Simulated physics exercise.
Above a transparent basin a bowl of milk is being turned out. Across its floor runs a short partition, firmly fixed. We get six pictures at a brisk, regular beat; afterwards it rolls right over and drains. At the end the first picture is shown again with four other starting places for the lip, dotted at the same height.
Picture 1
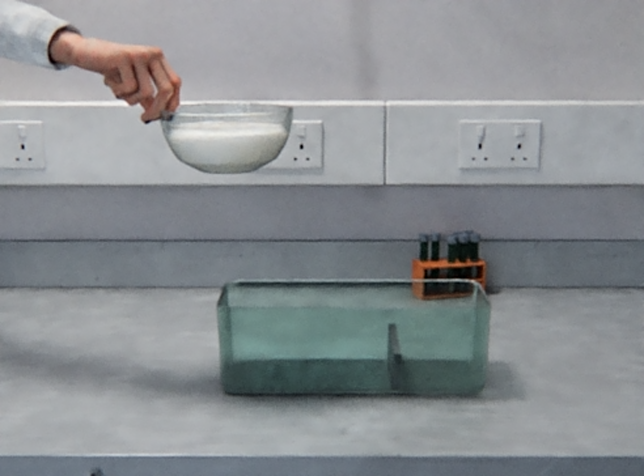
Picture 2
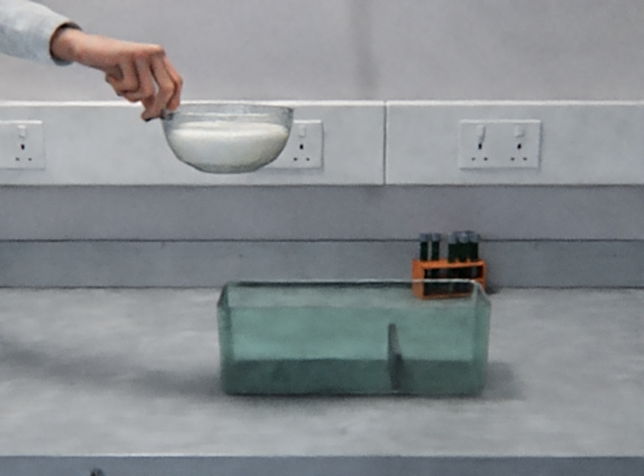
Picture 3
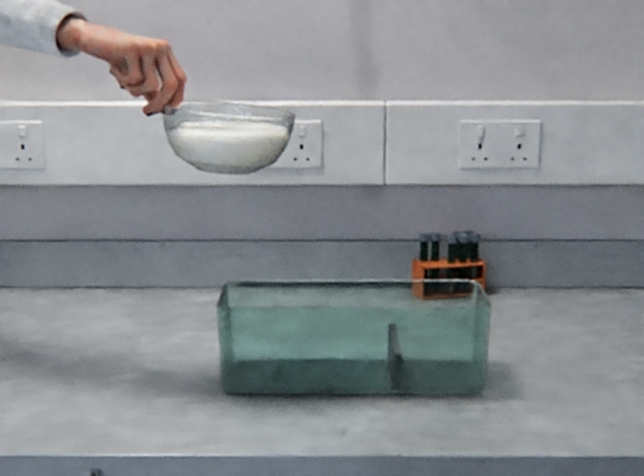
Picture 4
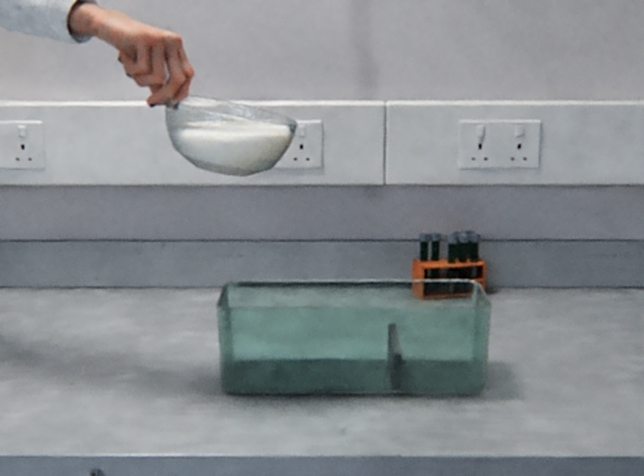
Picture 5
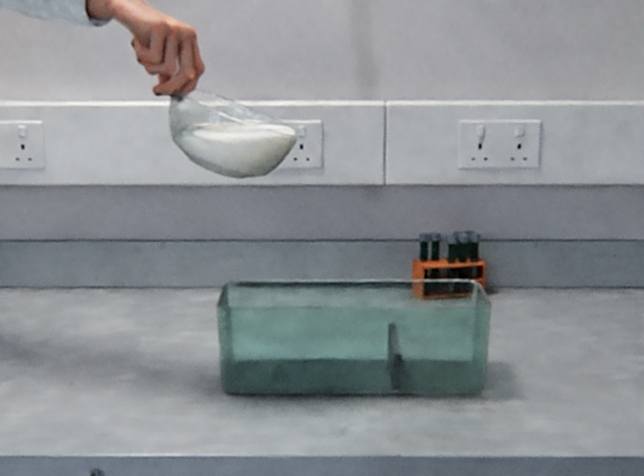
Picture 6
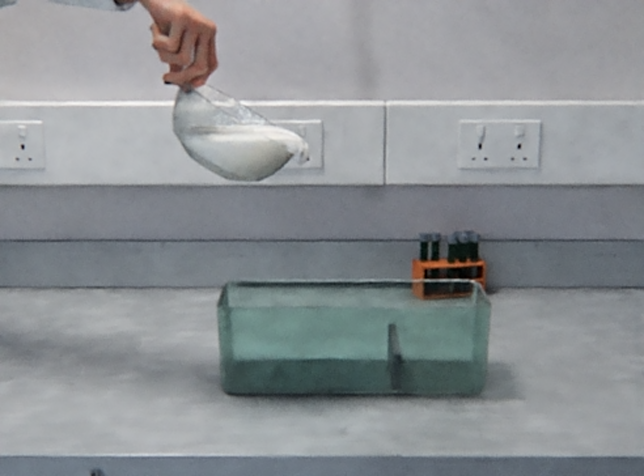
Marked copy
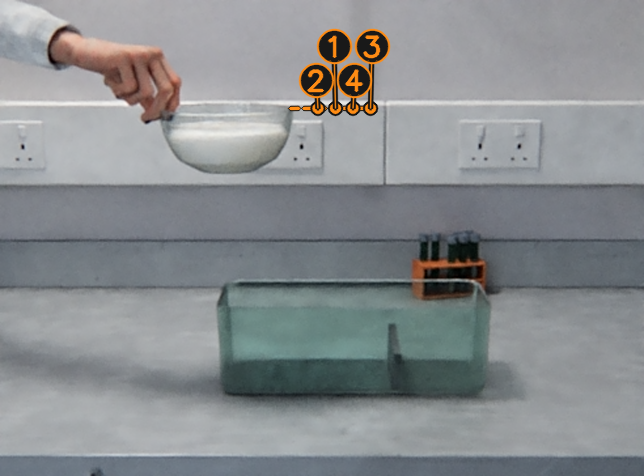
To begin with, a hand holds a glass bowl of milk level above a clear, green-tinted basin with a short partition, on a grey bench. The hand then gradually tilts the bowl to the right, rising slightly at its left side, until milk slips just over the lower lip.
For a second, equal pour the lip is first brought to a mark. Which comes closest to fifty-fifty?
1 works best here.
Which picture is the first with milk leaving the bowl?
Picture 6.
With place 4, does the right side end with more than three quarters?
No.
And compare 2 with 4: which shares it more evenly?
That would be 4.
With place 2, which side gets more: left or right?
The left side.
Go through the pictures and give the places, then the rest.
The first picture shows upright, lip at (290, 108); basin from (222, 391) to (485, 391); top of the wall at (395, 338); nothing has left yet.
The second picture shows upright, lip at (291, 110); nothing has left yet.
The third picture shows tipped about 6°, lip at (293, 114); nothing has left yet.
The fourth picture shows tipped about 12°, lip at (295, 122); nothing has left yet.
The fifth picture shows tipped about 21°, lip at (297, 133); nothing has left yet.
The sixth picture shows tipped about 32°, lip at (297, 146); milk is over the lip, down to (302, 160).
In orange, 1 at (335, 108); 2 at (317, 108); 3 at (370, 108); 4 at (353, 108).
With 1, about 52 % ends left of the wall and 47 % right of it.
With 2, about 83 % ends left of the wall and 16 % right of it.
With 3, about 20 % ends left of the wall and 79 % right of it.
With 4, about 33 % ends left of the wall and 66 % right of it.
